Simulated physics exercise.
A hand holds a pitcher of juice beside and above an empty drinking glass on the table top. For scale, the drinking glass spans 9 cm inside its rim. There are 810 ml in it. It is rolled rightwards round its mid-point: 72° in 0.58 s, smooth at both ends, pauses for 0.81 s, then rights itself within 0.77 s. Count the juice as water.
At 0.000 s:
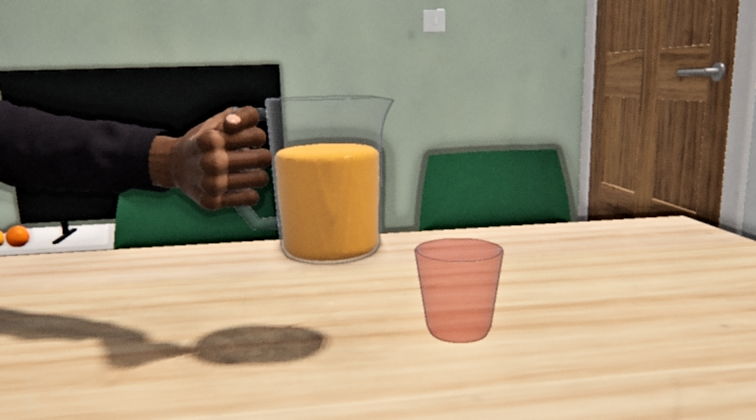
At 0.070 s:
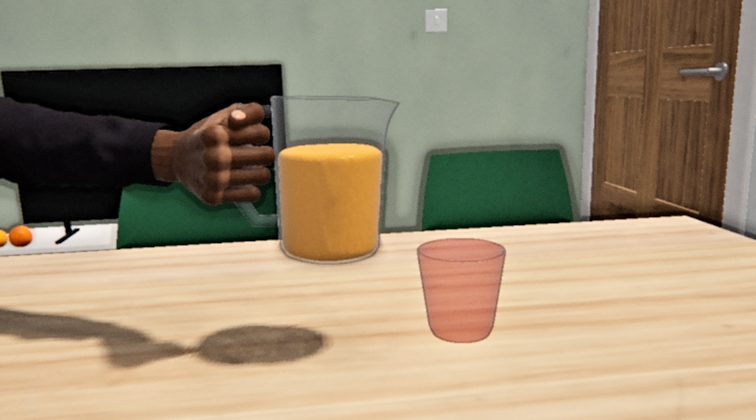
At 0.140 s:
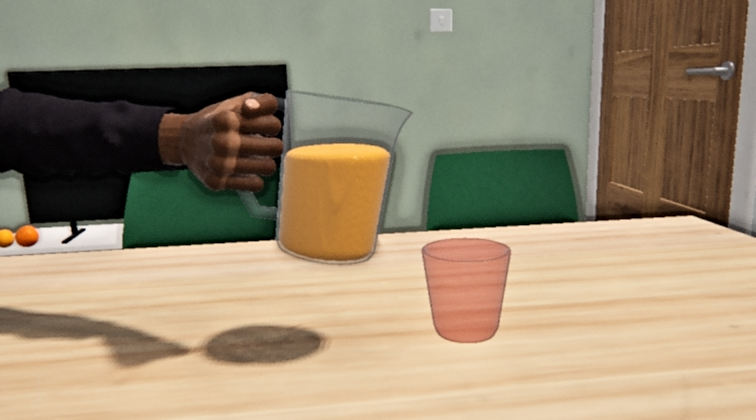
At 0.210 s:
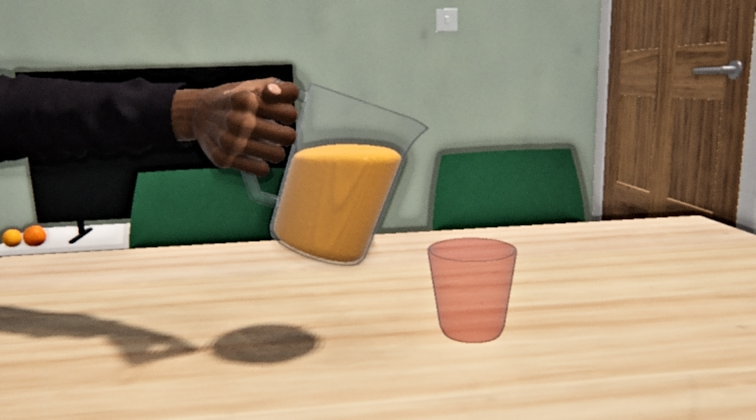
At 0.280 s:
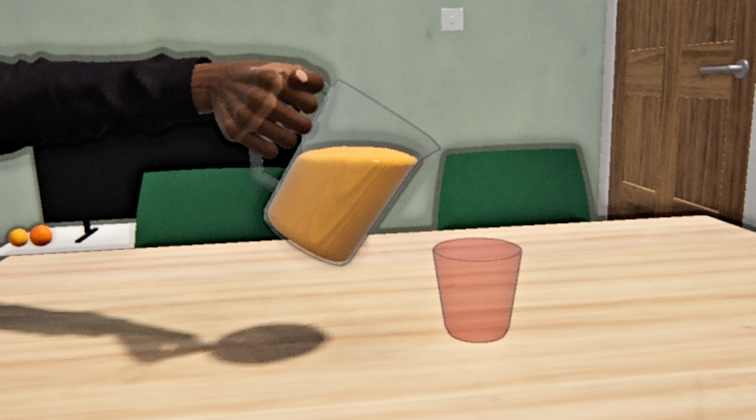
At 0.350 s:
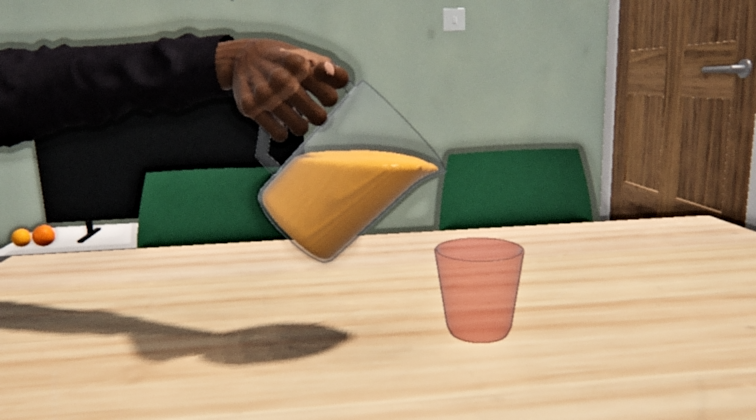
A hand held a clear pitcher of orange juice upright above a wooden table, beside an empty reddish glass, then tilted it steadily to the right until the juice reached the pitcher's lip.
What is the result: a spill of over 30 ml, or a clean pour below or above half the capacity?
Result: A mess beside it.
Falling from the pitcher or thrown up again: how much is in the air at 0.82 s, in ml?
About 120 ml.
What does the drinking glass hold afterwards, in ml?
Close to 370 ml.
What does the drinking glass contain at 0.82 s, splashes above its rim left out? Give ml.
About 200 ml.
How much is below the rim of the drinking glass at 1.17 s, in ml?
Some 280 ml.
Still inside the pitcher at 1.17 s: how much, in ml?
Close to 370 ml.
By 0.82 s the tilt is 72° and the drinking glass has 200 ml, the pitcher 500 ml, and 0 ml is on the table top.
By 1.17 s the tilt is 72° and the drinking glass has 280 ml, the pitcher 370 ml, and 45 ml is on the table top.
By 1.53 s the tilt is 66° and the drinking glass has 350 ml, the pitcher 310 ml, and 145 ml is on the table top.
By 1.93 s the tilt is 15° and the drinking glass has 365 ml, the pitcher 305 ml, and 145 ml is on the table top.
At rest the drinking glass has 365 ml, the pitcher 305 ml, and 145 ml is on the table top.
